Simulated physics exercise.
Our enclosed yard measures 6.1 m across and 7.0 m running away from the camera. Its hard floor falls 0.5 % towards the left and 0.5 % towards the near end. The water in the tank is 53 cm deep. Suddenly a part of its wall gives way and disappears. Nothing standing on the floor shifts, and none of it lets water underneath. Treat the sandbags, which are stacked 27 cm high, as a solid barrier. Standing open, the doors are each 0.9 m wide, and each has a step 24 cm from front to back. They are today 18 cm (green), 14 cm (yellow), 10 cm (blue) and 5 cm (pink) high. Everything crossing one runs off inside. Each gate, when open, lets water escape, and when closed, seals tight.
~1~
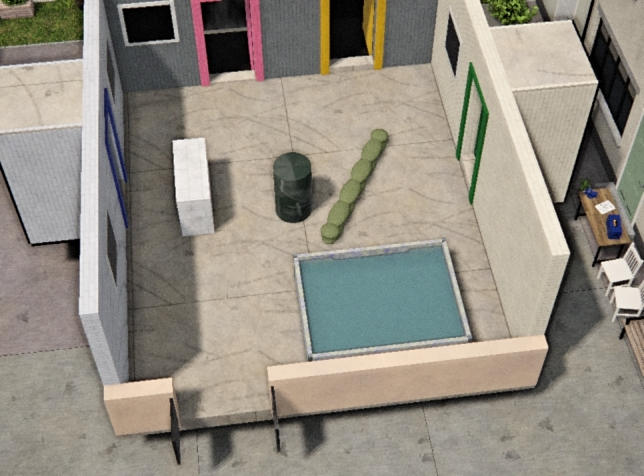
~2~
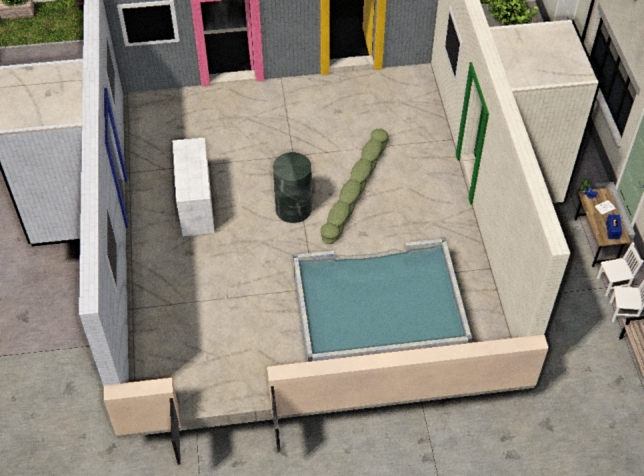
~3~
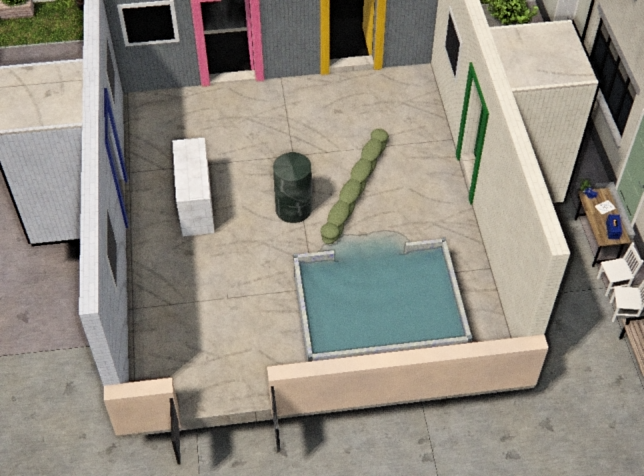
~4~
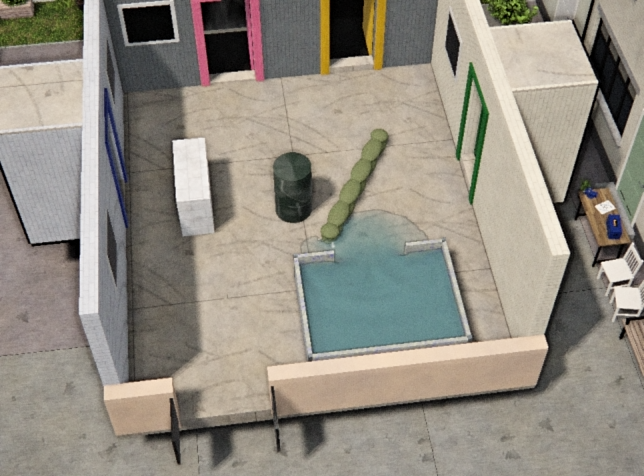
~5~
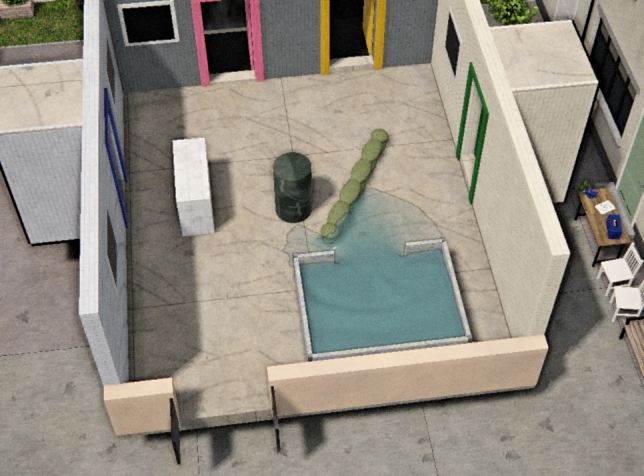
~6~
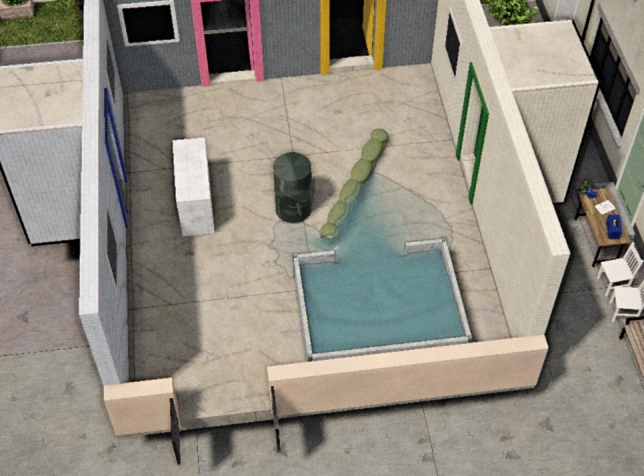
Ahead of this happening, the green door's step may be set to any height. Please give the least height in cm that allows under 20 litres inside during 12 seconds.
It would have to be roughly 19 cm high.
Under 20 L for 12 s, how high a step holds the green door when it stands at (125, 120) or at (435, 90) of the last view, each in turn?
Around 9.5 and 14.0 cm respectively.
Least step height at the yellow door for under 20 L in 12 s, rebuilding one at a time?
Yellow would need about 10.0 cm on its own.
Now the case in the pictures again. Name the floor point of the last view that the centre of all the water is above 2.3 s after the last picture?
I'd put it close to (377, 247).
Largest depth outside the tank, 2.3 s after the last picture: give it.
32 cm.
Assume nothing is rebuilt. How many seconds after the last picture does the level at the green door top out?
At roughly 2.0 s.
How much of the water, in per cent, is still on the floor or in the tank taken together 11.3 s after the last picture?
About 94 in every hundred.
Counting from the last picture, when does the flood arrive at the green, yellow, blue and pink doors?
The green door at 0.8 s, the yellow door at 1.8 s, the blue door at 3.4 s, the pink door at 2.8 s.
Then, 0.7 s after the last picture water covers 20 % of the floor, deepest (37 cm) near (339, 246); it has not reached the green door.
Then, 2.3 s after the last picture water covers 35 % of the floor, deepest (32 cm) near (417, 70); 23 cm at the green door, 13 litres in over its 18 cm step.
Then, 11.3 s after the last picture water covers 95 % of the floor, deepest (12 cm) near (130, 412); 7 cm at the green door, 23 litres in over its 18 cm step.
At the green door as built, the water peaked near 24 cm, 2.1 s after the last picture.
With a step of 17 cm, 29 litres would have come in within the 12 s; with 23.5 cm, 3 litres. So under 20 litres takes about 19 cm.
